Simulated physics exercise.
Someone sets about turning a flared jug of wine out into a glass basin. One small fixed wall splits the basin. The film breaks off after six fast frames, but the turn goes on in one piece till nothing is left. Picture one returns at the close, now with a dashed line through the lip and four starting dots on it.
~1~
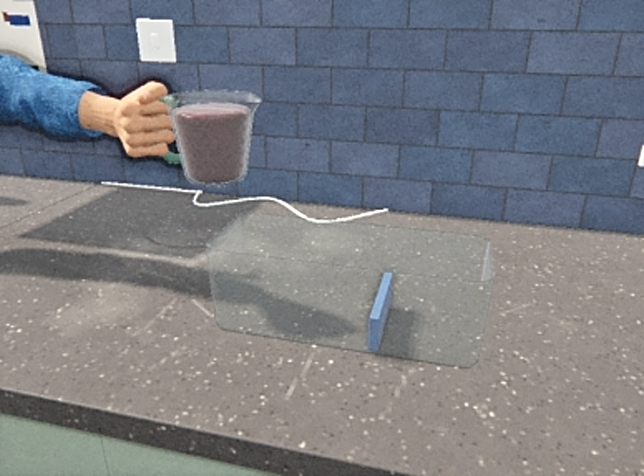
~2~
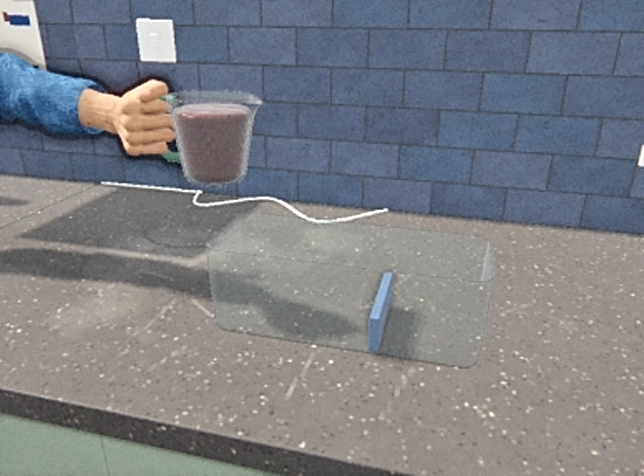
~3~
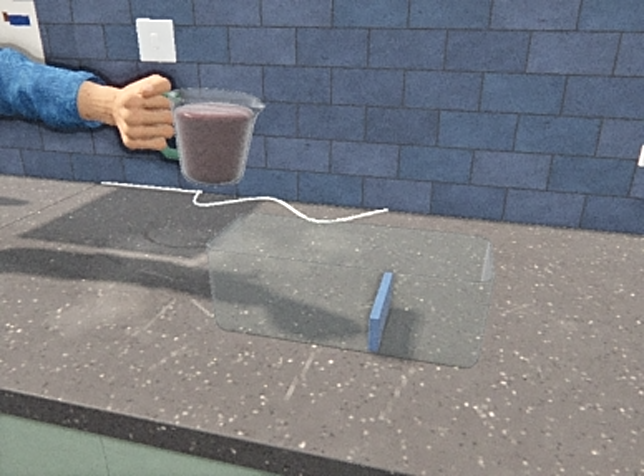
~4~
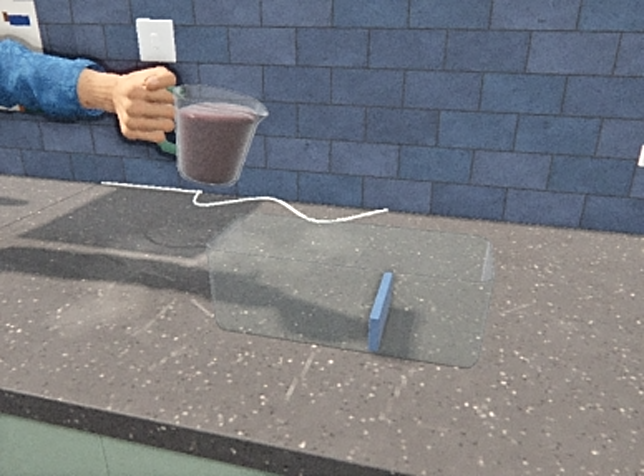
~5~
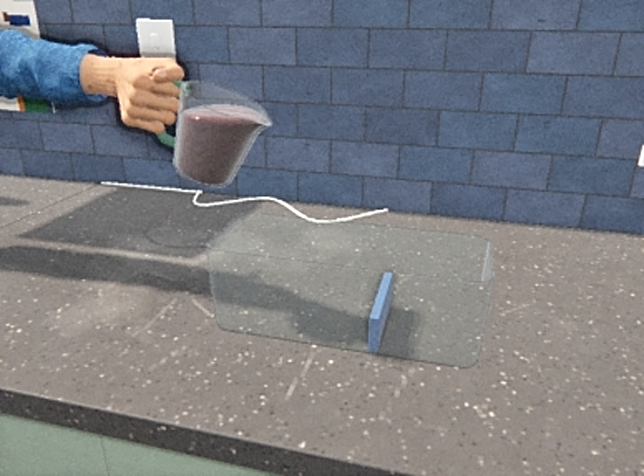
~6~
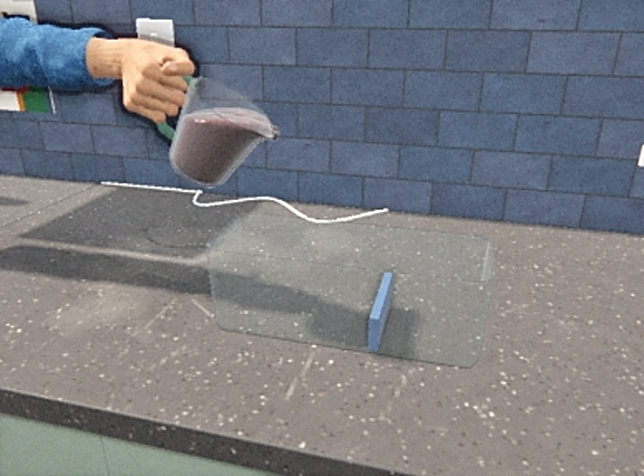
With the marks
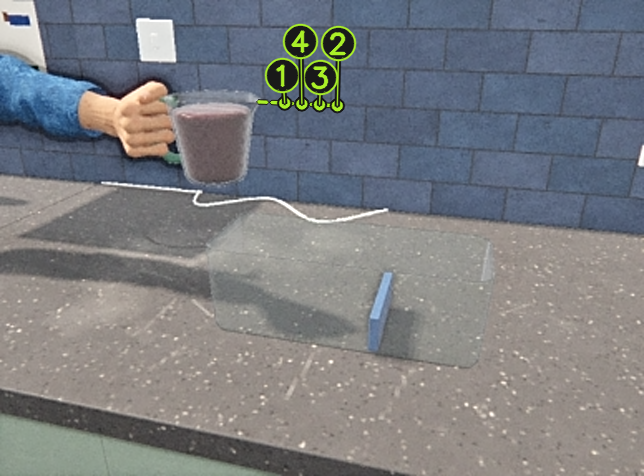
In the video, a hand holds a clear jug of dark wine upright above a counter, near a glass basin with a blue wall inside, then gradually tips it to the right until wine reaches just over the lip.
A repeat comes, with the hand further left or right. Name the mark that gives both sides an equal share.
Take 2.
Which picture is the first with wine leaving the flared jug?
Picture 6.
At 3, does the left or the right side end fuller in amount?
The left one.
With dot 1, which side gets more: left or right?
More ends on the left.
In lime, 1 at (284, 103); 2 at (337, 105); 3 at (319, 104); 4 at (301, 104).
If 1 is chosen, about 94 % ends left of the wall and 4 % right of it.
If 2 is chosen, about 53 % ends left of the wall and 46 % right of it.
If 3 is chosen, about 89 % ends left of the wall and 9 % right of it.
If 4 is chosen, about 94 % ends left of the wall and 4 % right of it.
